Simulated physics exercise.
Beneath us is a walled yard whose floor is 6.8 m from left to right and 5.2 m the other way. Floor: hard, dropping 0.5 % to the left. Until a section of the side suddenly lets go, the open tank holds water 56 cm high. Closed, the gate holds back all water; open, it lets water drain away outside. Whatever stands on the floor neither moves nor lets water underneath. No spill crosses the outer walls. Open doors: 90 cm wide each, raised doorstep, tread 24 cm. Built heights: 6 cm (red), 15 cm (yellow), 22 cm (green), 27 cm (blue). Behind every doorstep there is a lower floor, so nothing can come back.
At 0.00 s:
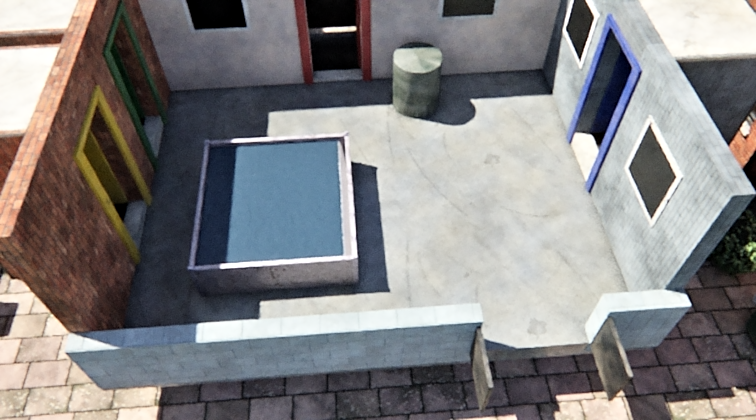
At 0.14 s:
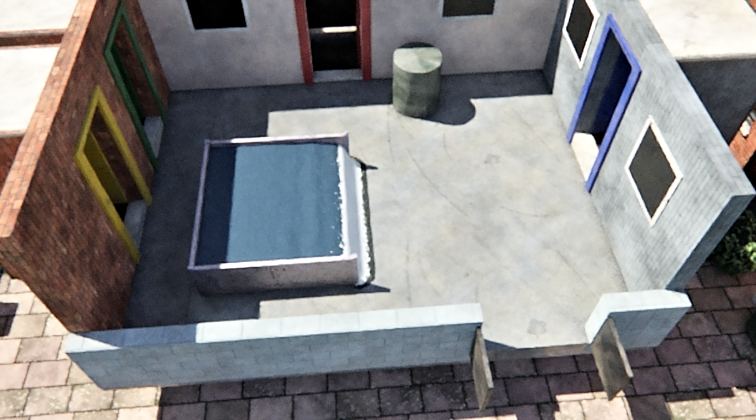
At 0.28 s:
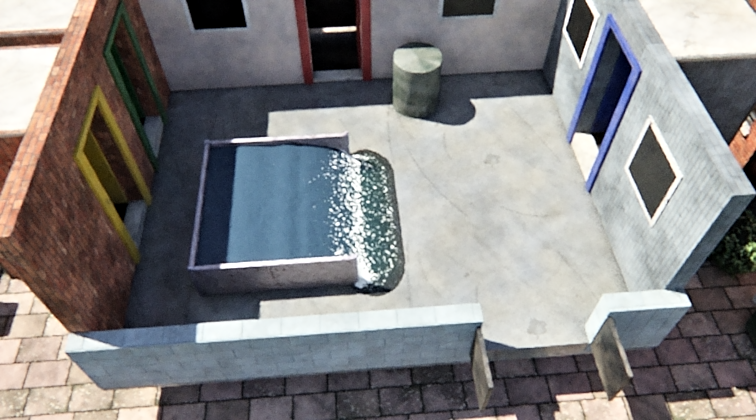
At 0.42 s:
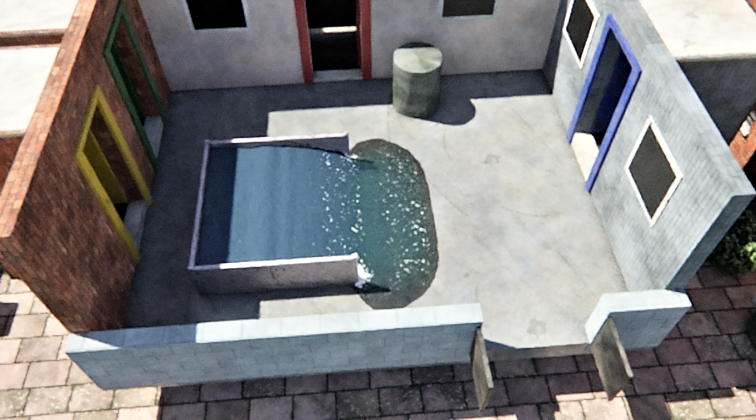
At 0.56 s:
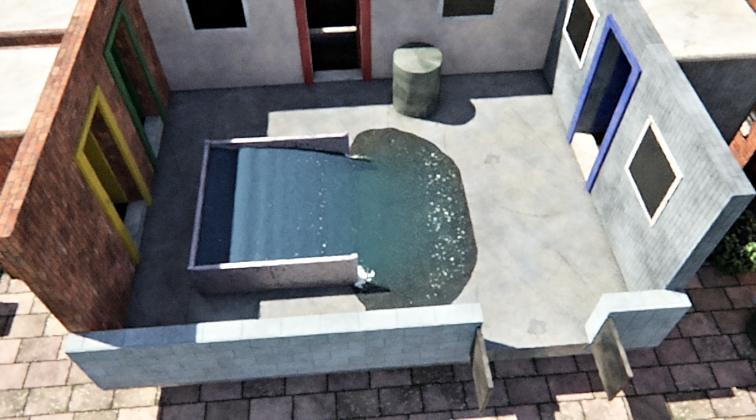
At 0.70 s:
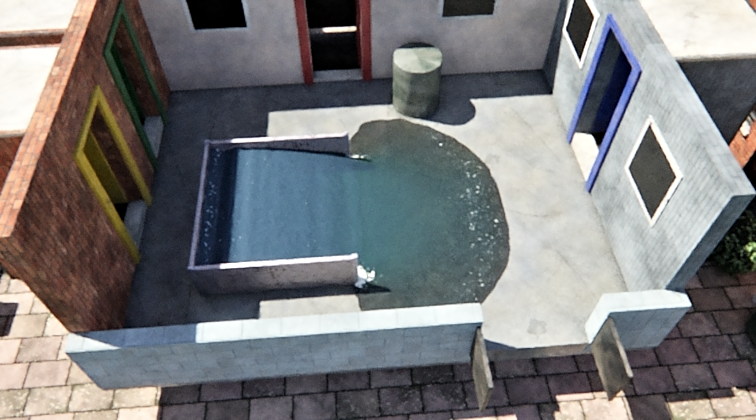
Water burst out of the right side of the square open tank in the walled yard, foaming at first, then spread across the grey floor in a widening, rounded pool toward the blue door.
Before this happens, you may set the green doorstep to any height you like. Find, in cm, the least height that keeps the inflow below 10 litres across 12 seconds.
The least height is about 7 cm.
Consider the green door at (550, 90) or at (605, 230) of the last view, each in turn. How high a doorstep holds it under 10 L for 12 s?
About 21 cm for the first and 23 cm for the second.
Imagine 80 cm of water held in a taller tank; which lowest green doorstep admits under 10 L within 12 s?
A step of about 11.0 cm does it.
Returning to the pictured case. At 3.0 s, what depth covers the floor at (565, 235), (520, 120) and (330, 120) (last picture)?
Roughly 17, 14 and 0 centimetres.
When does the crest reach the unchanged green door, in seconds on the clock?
Roughly at 9.0 s.
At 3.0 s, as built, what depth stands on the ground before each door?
Lab note, cm: Red 1; yellow 0; green 0; blue 23.
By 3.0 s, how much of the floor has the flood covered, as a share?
Approximately 55 % of it.
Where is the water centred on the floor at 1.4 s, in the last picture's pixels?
The water's centre is at about (350, 217).
After 1.4 s water covers 45 % of the floor, deepest (23 cm) near (365, 250); it has not reached the green door.
After 3.0 s water covers 55 % of the floor, deepest (33 cm) near (538, 74); it has not reached the green door.
After 12.0 s water covers 95 % of the floor, deepest (12 cm) near (135, 277); 7 cm at the green door, 0 litres in over its 22 cm doorstep.
At the green door as built, the water arrived by 6.2 s and peaked near 11 cm at 8.8 s.
With a doorstep of 6 cm, 20 litres would have come in within the 12 s; with 8 cm, 5 litres. So under 10 litres takes about 7 cm.
